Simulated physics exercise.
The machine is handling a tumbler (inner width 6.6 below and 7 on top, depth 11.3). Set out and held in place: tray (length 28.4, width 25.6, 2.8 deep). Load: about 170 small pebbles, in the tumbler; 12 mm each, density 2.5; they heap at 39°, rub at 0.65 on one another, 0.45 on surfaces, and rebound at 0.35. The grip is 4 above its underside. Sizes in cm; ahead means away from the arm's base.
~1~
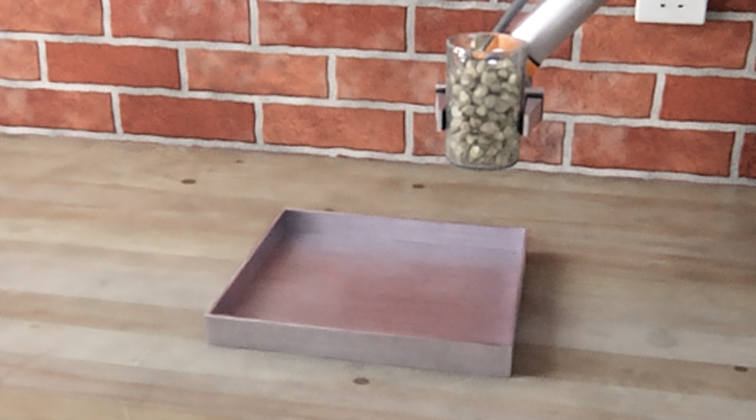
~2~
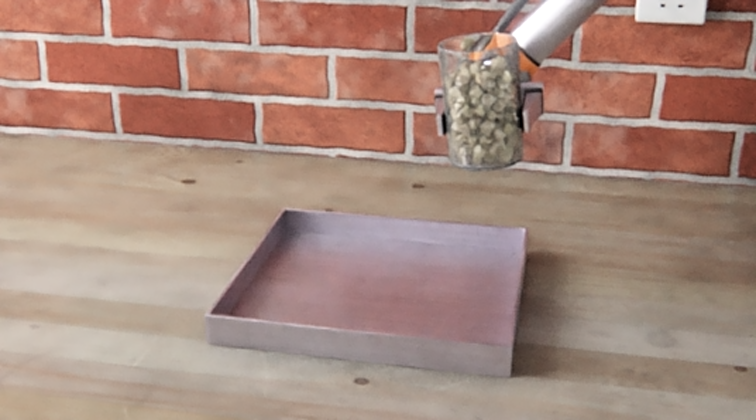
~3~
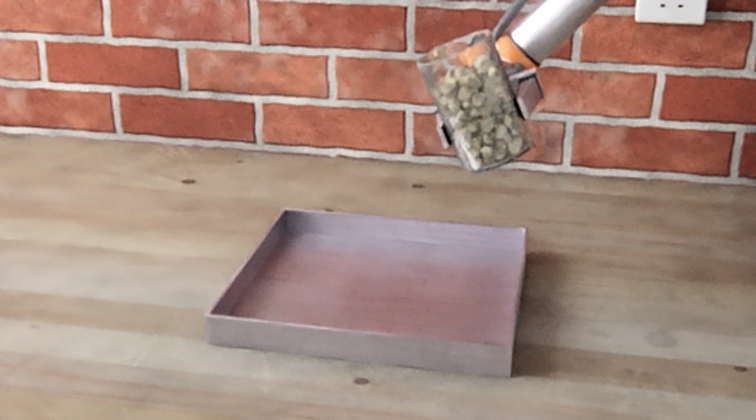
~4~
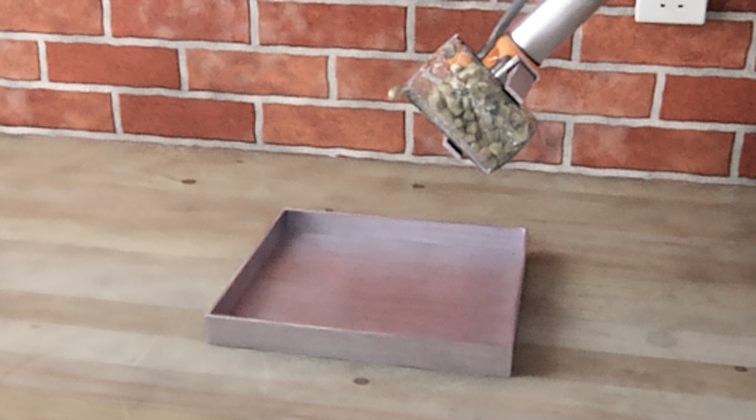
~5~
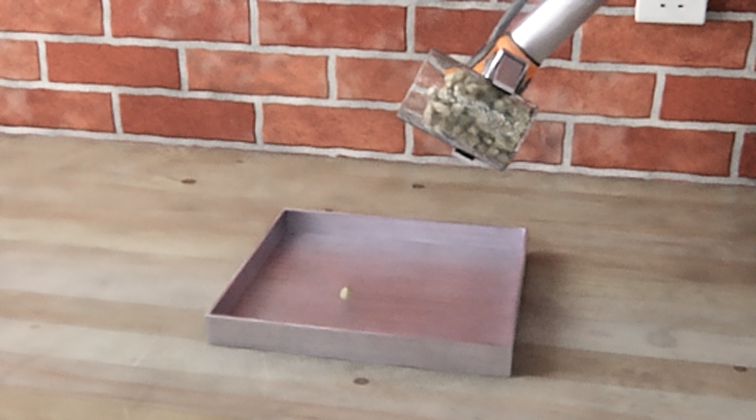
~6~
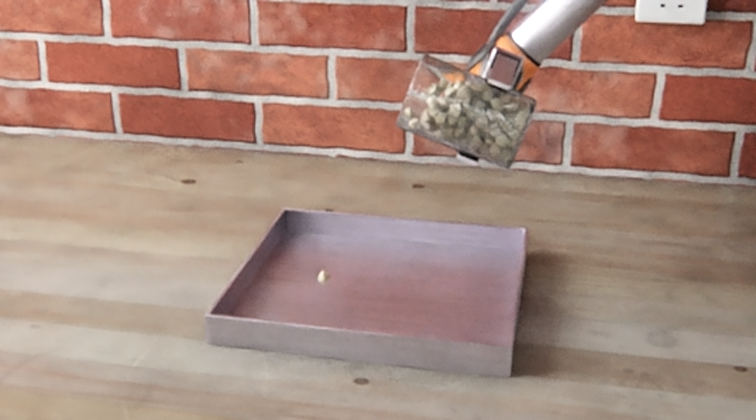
A robotic arm tilts a clear tumbler of pebbles, and one drops into the tray.
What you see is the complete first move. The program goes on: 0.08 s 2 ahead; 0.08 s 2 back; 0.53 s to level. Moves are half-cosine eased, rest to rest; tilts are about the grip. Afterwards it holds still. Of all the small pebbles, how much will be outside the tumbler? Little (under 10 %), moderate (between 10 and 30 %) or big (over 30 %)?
A little share, under 10 %, ends outside the tumbler.
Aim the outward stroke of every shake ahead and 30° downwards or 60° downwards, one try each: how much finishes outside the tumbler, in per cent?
About 0 and 0 per cent.
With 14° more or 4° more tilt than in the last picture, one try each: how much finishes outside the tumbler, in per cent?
About 15 and 10 per cent.
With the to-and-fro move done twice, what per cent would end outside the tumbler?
In that case some 10 per cent.
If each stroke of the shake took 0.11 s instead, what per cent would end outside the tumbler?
In that case some 0 per cent.
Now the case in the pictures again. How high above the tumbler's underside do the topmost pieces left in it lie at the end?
Some 10.5 cm.
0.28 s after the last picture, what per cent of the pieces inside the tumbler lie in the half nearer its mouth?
About 40 per cent.
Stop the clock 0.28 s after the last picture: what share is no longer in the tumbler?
About 5 per cent by then.
Then, 0.28 s after the last picture, tilted 63° forward, highest piece 23 above the table; 165 in the tumbler, 1 in the tray, 8 in flight or on a rim.
Then, 0.55 s after the last picture, tilted 11° forward, highest piece 27 above the table; 165 in the tumbler, 9 in the tray.
Then, 0.89 s after the last picture, level, highest piece 26 above the table; 165 in the tumbler, 9 in the tray.
Then, 1.94 s after the last picture, level, highest piece 26 above the table; 165 in the tumbler, 9 in the tray.
Final count, 165 in the tumbler, 9 in the tray. That is 5 % outside the tumbler.
